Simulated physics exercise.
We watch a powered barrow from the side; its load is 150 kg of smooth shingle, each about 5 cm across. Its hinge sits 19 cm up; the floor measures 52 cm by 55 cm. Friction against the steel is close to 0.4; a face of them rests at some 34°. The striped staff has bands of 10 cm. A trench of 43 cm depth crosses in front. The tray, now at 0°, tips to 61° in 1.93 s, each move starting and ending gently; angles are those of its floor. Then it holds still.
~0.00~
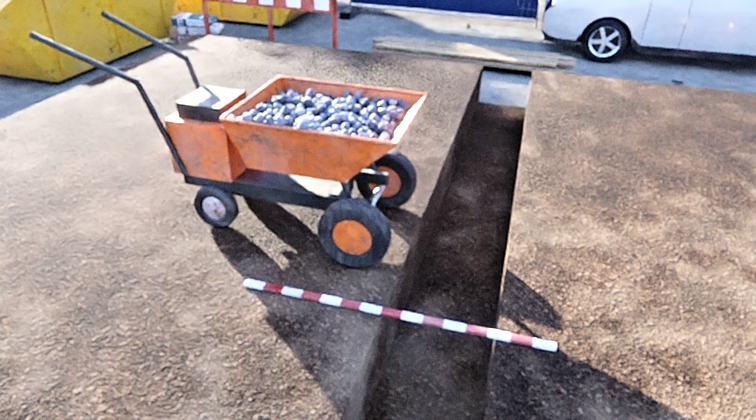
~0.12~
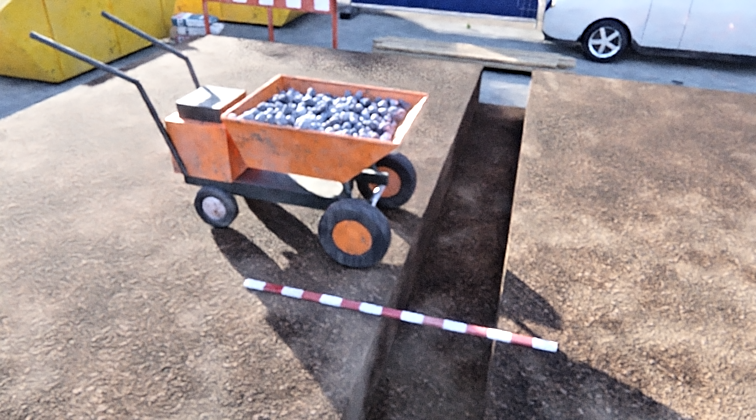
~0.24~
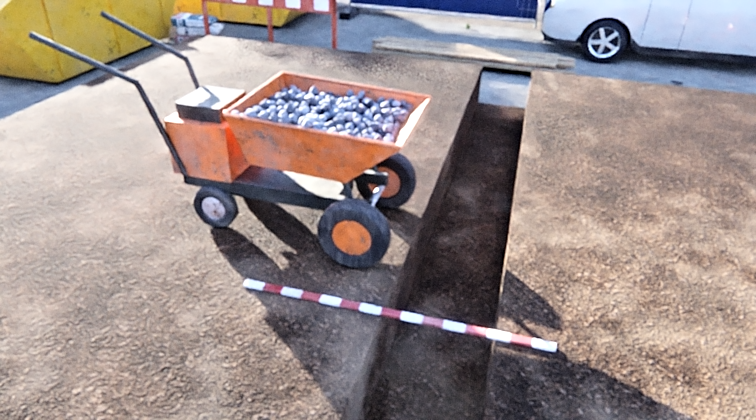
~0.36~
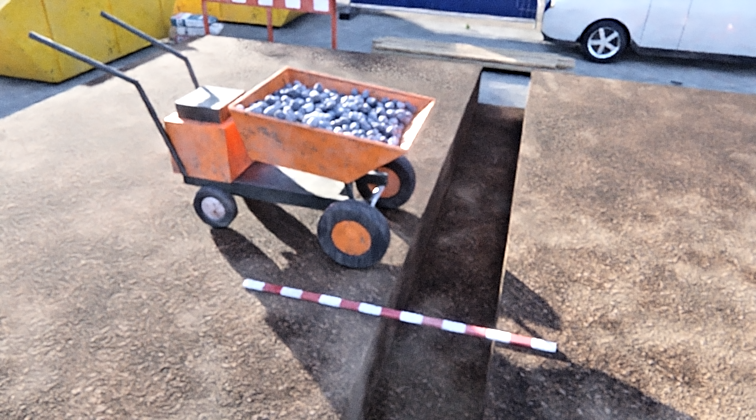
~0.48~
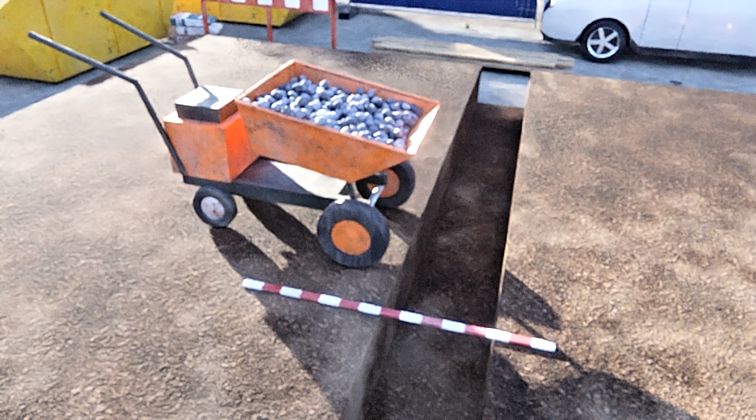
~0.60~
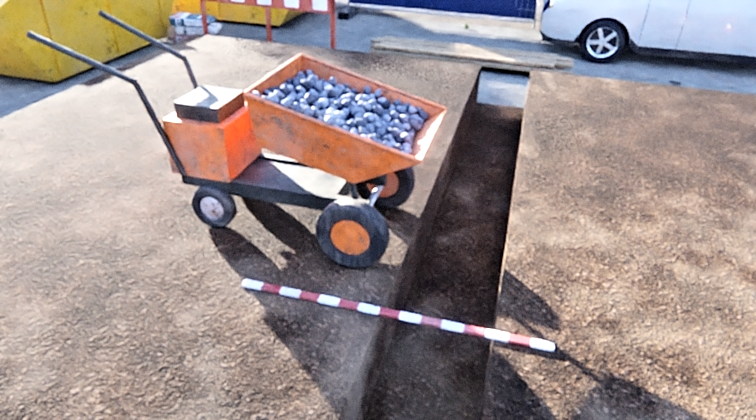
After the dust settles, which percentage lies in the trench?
Roughly 55 per cent ends in the trench.
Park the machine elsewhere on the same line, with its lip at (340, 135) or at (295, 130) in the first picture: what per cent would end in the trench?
Near 100 per cent from the first place, 95 from the second.
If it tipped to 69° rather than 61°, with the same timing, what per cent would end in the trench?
It would be near 50 per cent.
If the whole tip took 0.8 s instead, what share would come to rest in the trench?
In that case some 40 per cent.
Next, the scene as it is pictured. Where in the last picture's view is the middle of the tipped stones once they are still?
Around (492, 304).
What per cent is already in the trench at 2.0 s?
Some 25 per cent.
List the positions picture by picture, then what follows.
Lip at (397, 144), floor tilted 0°, highest stones at (312, 102), in the first picture.
Lip at (398, 145), floor tilted 1°, highest stones at (313, 102); the stones move at 0.1 m/s on average, in the second picture.
The tray is at 3°, its lip at (402, 148); the top of the load is at (310, 99); the stones move at 0.2 m/s on average, in the third picture.
The tray is at 6°, its lip at (407, 151); the top of the load is at (303, 95); the stones move at 0.3 m/s on average, in the fourth picture.
Lip at (414, 156), floor tilted 9°, highest stones at (305, 90); the stones move at 0.3 m/s on average, in the fifth picture.
The tray is at 14°, its lip at (421, 162); the top of the load is at (308, 85); the stones move at 0.4 m/s on average, in the sixth picture.
After 1.5 s the floor is at 52°; 99 % in the tray, 1 % in the trench; the foremost stones are at (482, 209).
After 2.0 s the floor is at 61°; 42 % in the tray, 26 % in the trench, 32 % past the trench; the foremost stones are at (599, 281).
After 2.4 s the floor is at 61°; 18 % in the tray, 36 % in the trench, 46 % past the trench; the foremost stones are at (663, 281).
After 4.3 s the floor is at 61°; 0 % in the tray, 55 % in the trench, 45 % past the trench; the foremost stones are at (696, 294).
